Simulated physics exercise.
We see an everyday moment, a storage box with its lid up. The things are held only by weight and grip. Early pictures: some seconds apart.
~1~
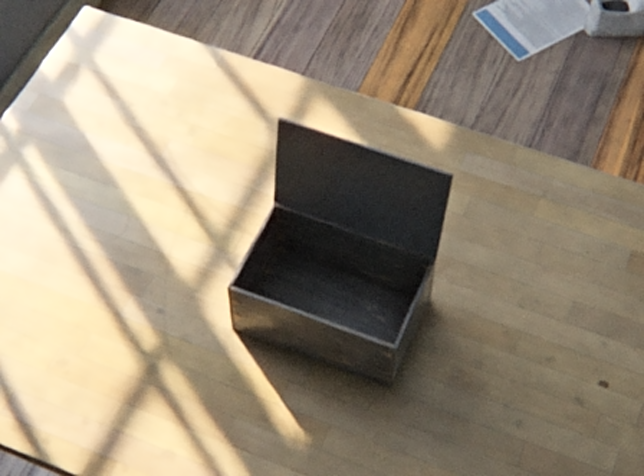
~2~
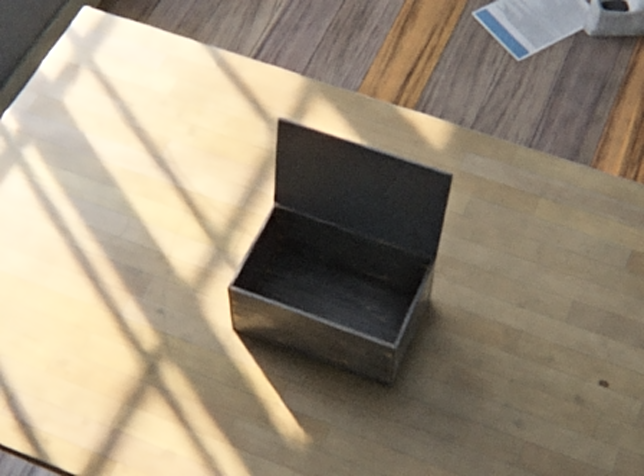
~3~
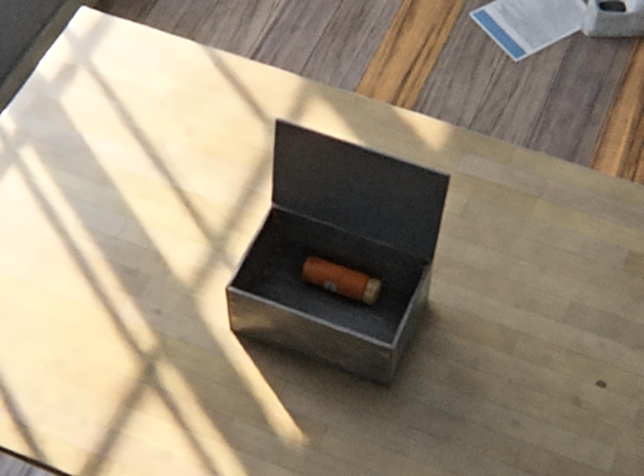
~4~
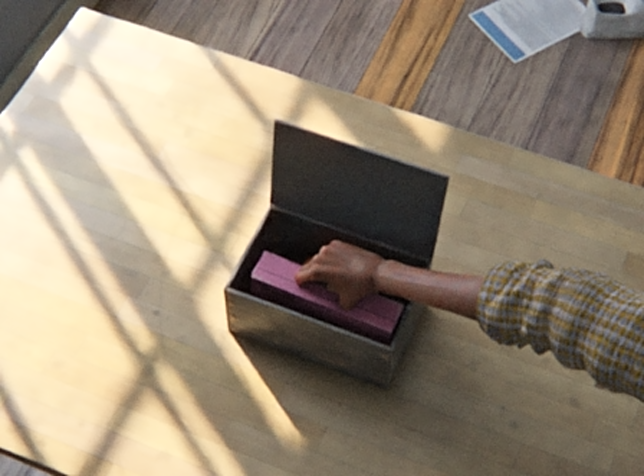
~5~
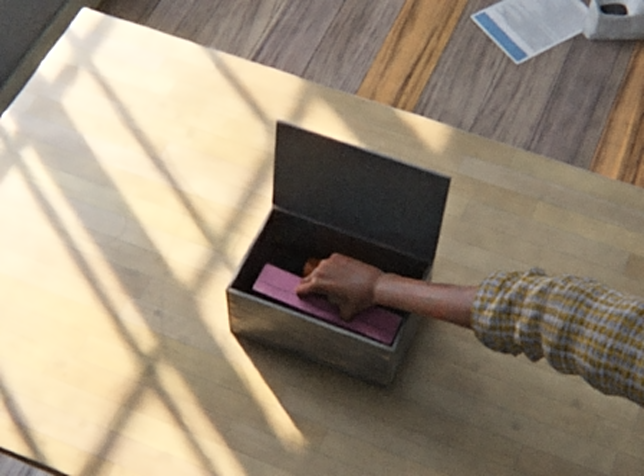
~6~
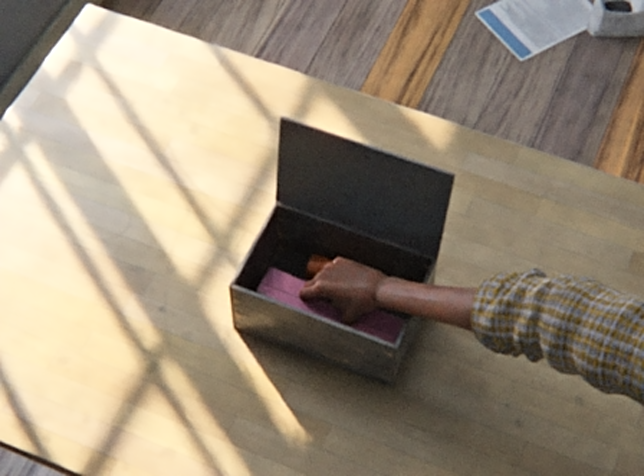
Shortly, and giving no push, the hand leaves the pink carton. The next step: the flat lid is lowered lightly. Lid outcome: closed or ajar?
I reckon the lid comes to rest closed.
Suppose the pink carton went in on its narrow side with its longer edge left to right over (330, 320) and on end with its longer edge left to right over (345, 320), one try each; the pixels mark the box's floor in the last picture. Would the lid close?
Case one: Lid goes down; case two: Lid stays raised.
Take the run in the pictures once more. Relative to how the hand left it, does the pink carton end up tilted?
Looking at the last picture, the pink carton is left as set.
Then, 1.30 s on from there, lid 79° above the rim.
Then, 1.70 s on from there, lid 46° above the rim.
Then, 2.00 s on from there, lid 9° above the rim.
In the end, lid shut; both unmoved. At the end, from the last picture's camera, pink carton near (330, 318).
